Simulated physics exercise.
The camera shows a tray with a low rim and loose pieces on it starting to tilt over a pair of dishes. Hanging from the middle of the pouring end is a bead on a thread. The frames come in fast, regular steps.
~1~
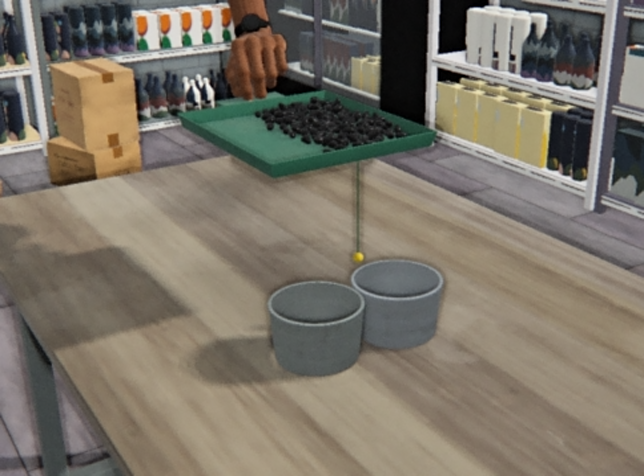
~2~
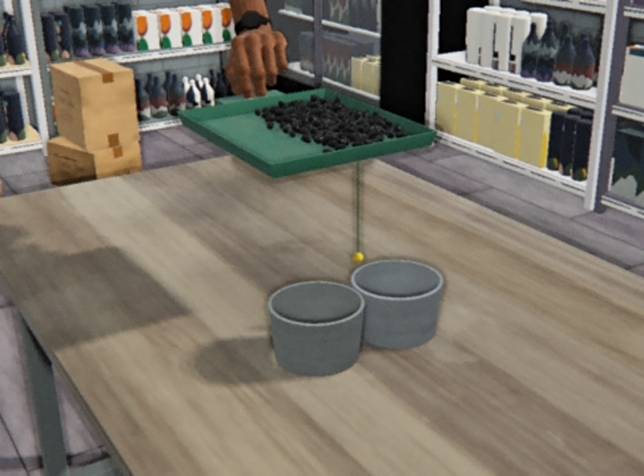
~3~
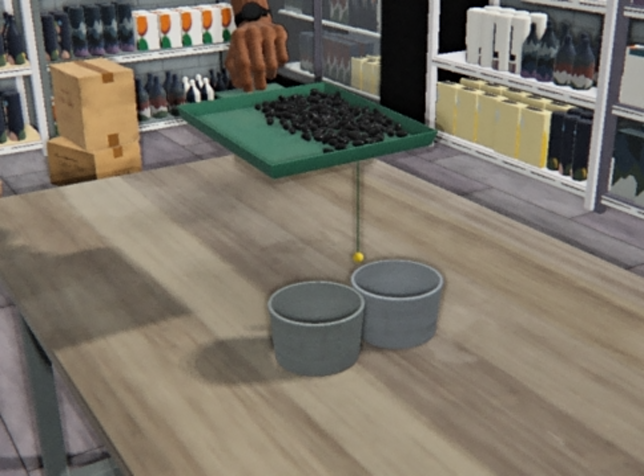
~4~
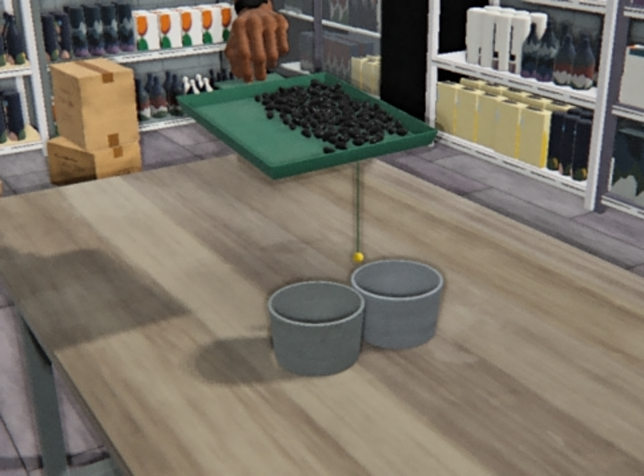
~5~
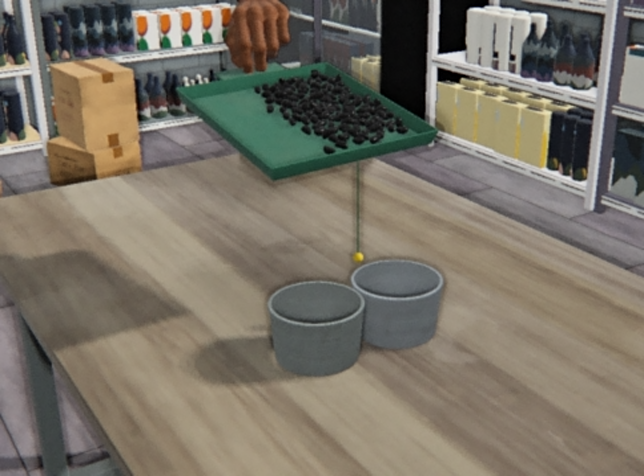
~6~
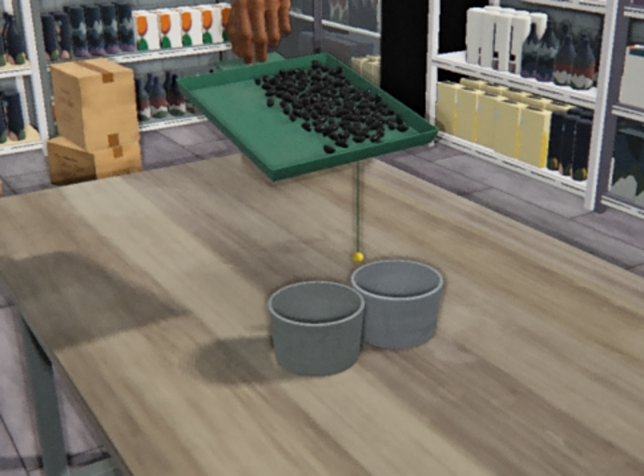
A green tray of black beans, with a hand at its far edge, starts level above two gray dishes on a wooden table, then gradually tilts slightly toward its near end as the hand rises; the hanging yellow bead stays still.
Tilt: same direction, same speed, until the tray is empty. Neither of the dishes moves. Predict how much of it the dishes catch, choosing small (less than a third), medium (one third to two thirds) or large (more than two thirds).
The catch is large, more than two thirds.
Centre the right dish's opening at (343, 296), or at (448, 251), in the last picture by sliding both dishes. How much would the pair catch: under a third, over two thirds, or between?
For the first try it's one to two thirds, and for the second it's under a third.
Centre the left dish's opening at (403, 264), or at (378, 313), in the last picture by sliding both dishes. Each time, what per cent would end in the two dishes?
About 0 and 60 per cent respectively.
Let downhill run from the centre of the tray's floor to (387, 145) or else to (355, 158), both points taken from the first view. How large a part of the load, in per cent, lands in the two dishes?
Roughly 10 percent first and 60 percent second.
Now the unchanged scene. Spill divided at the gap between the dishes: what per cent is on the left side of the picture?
About 20 percent of the spill.
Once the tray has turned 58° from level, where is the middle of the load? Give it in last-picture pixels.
Near (354, 115).
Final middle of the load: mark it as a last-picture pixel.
Somewhere close to (340, 344) in the last picture.
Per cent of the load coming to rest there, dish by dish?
In per cent, left near 50 and right near 30.
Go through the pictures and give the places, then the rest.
The first picture shows corners of the pouring end at (273, 162) and (432, 131), level; middle of the load at (330, 126), black beans; left dish at (341, 343); right dish at (423, 316); bead on its thread at (358, 257).
The second picture shows corners of the pouring end at (273, 162) and (432, 131), level; middle of the load at (330, 125).
The third picture shows corners of the pouring end at (273, 163) and (432, 130), tipped barely, lowest at the left corner; middle of the load at (331, 121).
The fourth picture shows corners of the pouring end at (273, 164) and (433, 130), tipped a little, lowest at the left corner; middle of the load at (331, 116).
The fifth picture shows corners of the pouring end at (274, 166) and (433, 129), tipped a little, lowest at the left corner; middle of the load at (331, 111).
The sixth picture shows corners of the pouring end at (274, 167) and (434, 129), tipped a little, lowest at the left corner; middle of the load at (331, 106); left dish at (341, 343); right dish at (423, 316).
Soon after the last picture, tray tipped steeply; nearly all on the tray; a stray few in the air.
A little later, tray tipped right over; nearly all on the tray; a stray few in the left dish; a stray few in the right dish; a stray few outside both; a stray few in the air.
Later still, tray tipped past a quarter turn; about half in the left dish; about a third in the right dish; about a quarter outside both.
At rest, tray tipped past a quarter turn; about half in the left dish; about a third in the right dish; about a quarter outside both.
